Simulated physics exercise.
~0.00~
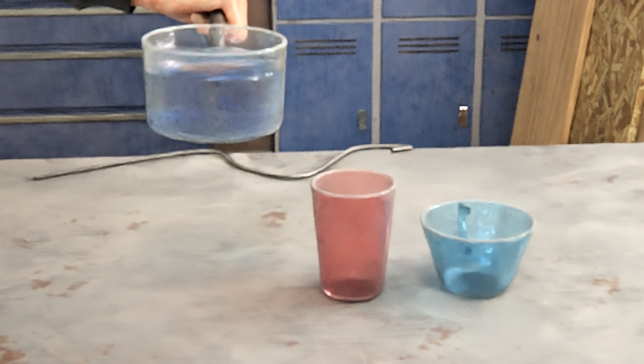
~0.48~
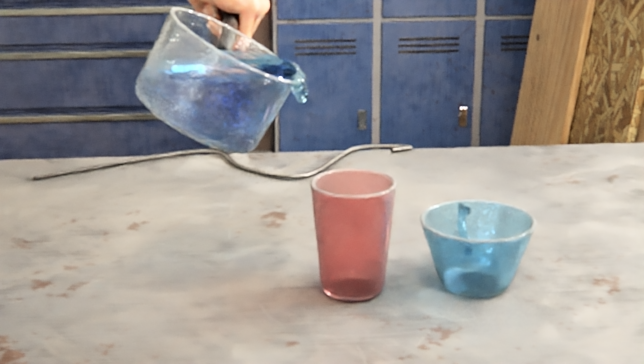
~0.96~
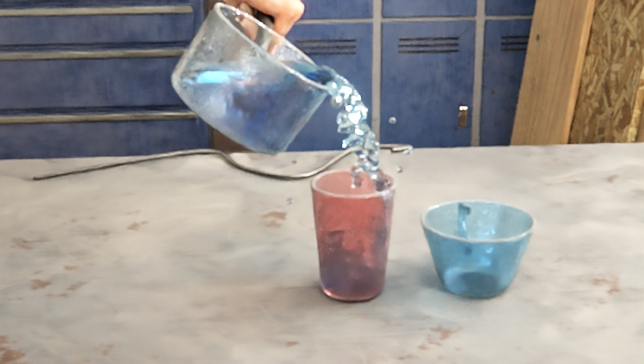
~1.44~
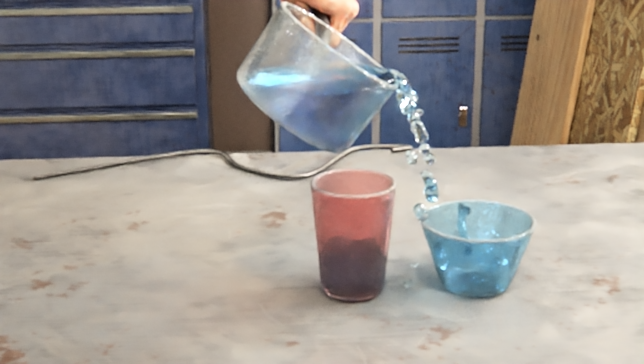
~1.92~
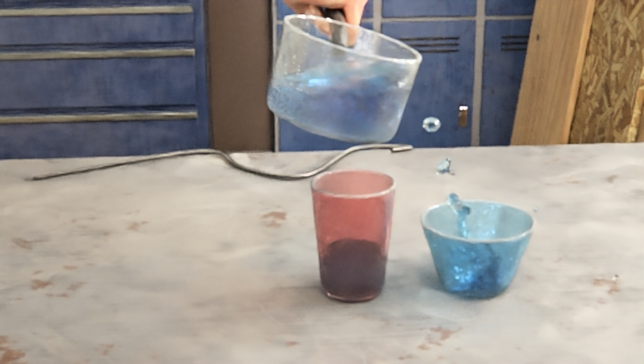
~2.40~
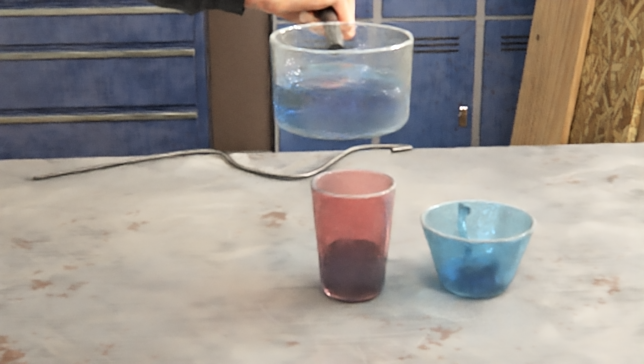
To begin with, a hand holds a clear saucepan of bluish water above a pale, mottled table, where an empty red drinking glass stands to the left of a blue teacup. The hand tips the saucepan toward the right, and water gathers at its rim. As the saucepan moves right, a stream falls into the red glass, then shifts over to the blue teacup. The hand rights the saucepan while the last drops fall. Finally, the saucepan is level above the table with water still inside, and both vessels below hold some water.
